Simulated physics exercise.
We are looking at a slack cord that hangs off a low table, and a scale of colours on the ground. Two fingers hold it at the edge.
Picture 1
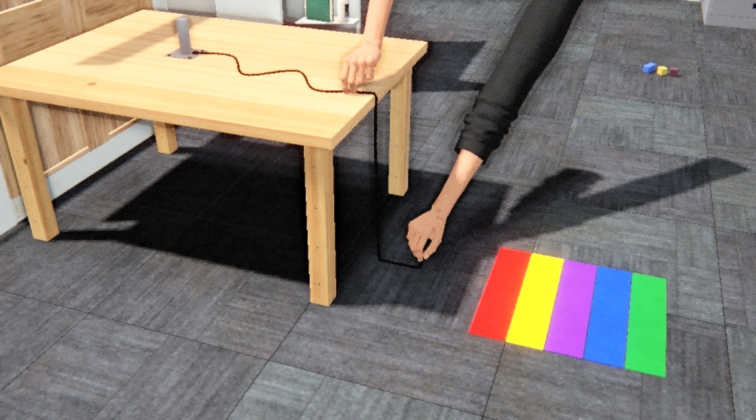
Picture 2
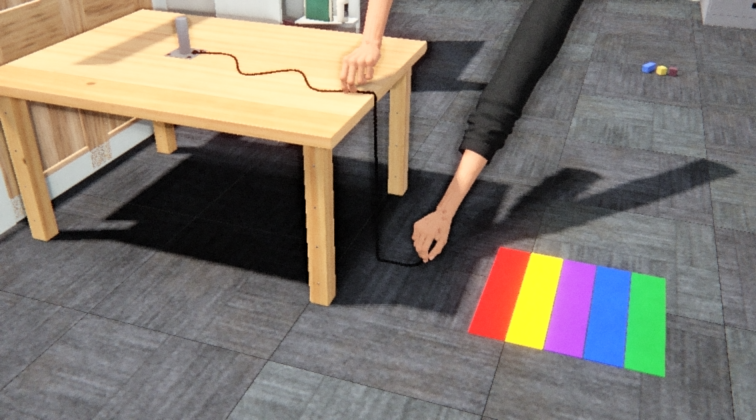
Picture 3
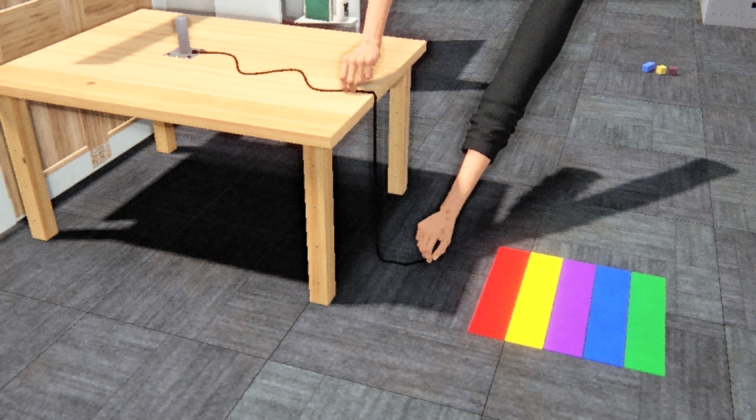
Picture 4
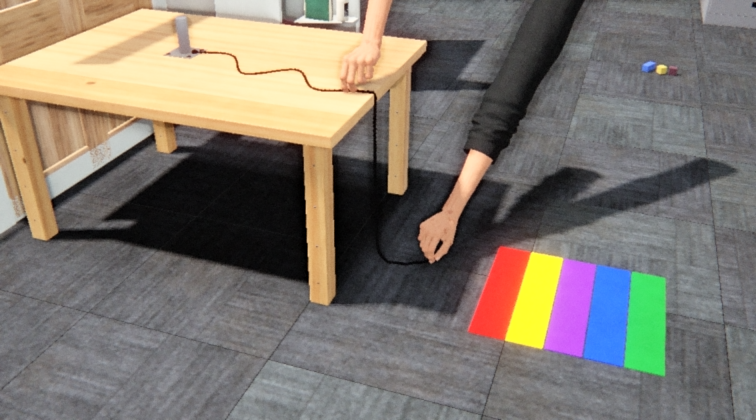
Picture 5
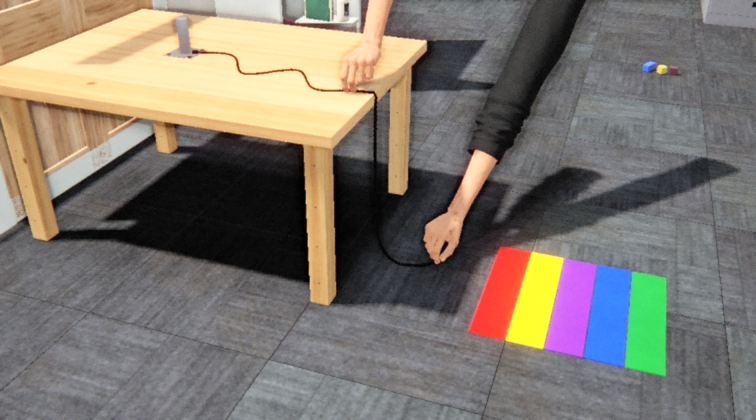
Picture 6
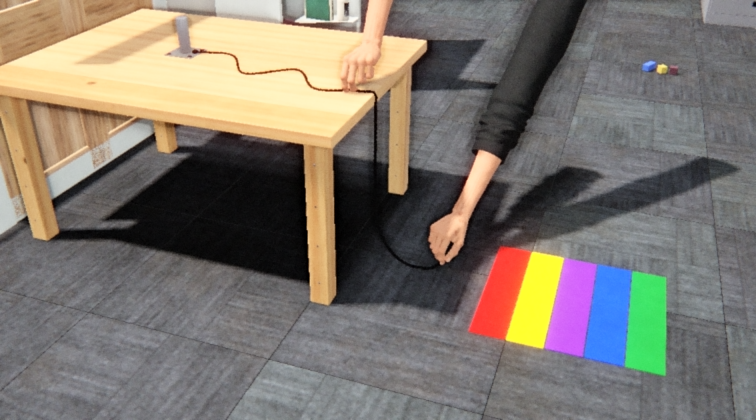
At the start, a dark cord runs across a low wooden table, one hand pressing it at the edge, while another hand holds its hanging end near the floor. That lower hand then slides the end slightly right, toward the red side of the colour strips, and the cord's bend widens a little.
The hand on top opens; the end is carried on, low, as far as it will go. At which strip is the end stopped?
The end stops over the blue strip.
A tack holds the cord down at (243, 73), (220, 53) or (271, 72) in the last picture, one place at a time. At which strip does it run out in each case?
In that order: Purple; blue; purple.
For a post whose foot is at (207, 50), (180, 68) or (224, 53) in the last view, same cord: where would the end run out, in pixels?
Try by try, around (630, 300), (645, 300) and (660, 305).
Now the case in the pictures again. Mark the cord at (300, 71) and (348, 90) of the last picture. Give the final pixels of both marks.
At (327, 78), then (401, 113).
A little later, end near (536, 279); over yellow.
Next, end near (584, 288); over purple.
When it is tight, end near (612, 294); over blue. It gets as far as the blue strip.
